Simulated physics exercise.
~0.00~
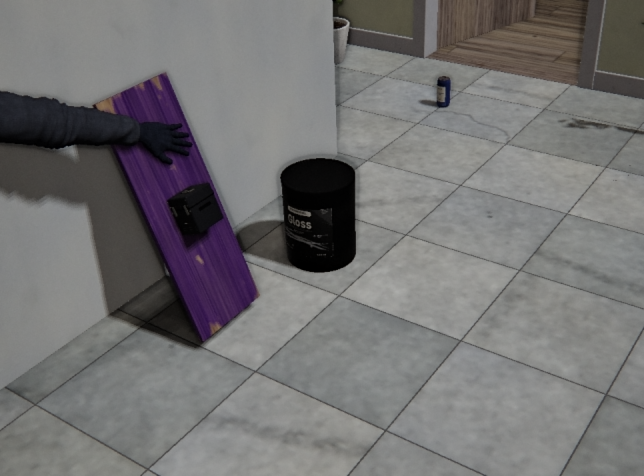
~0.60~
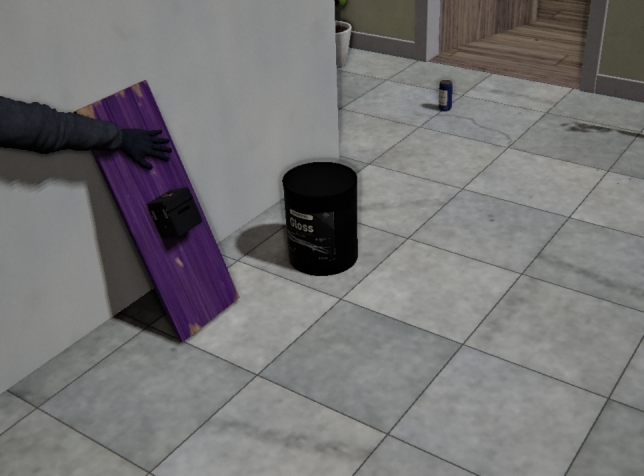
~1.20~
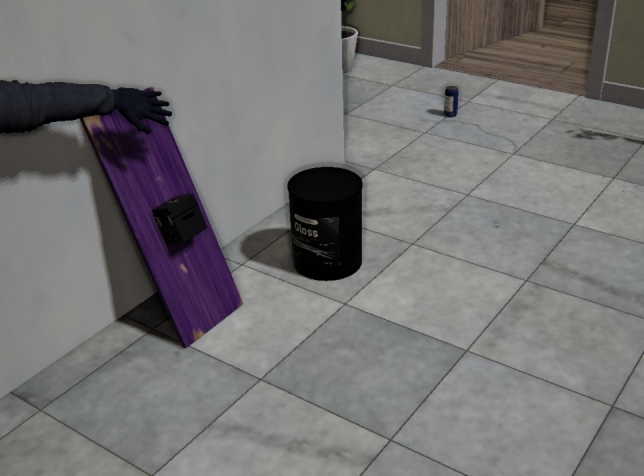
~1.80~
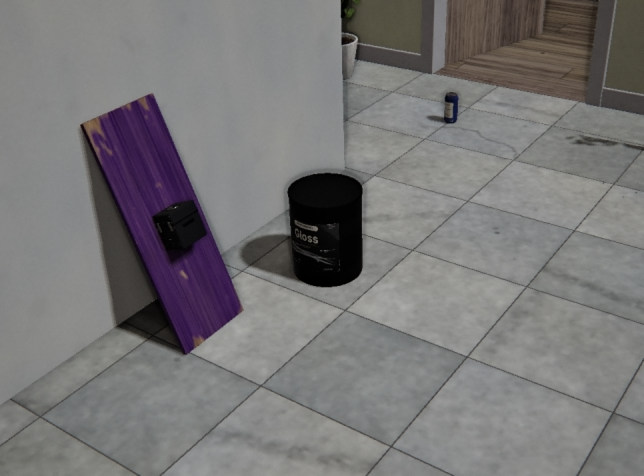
A purple board with a small black box fixed to its face leans against a pale wall at the left of a grey tiled floor, seen from above with the view swaying slightly. A black pail stands to its right, and a small blue can sits farther back near a wooden-floored doorway. A dark-gloved hand reaches in from the left and holds the board near its top as it shifts a little left. The hand then lets go and draws away. Left alone, the board stays leaning against the wall, its foot not slipping, and the pail remains in place.
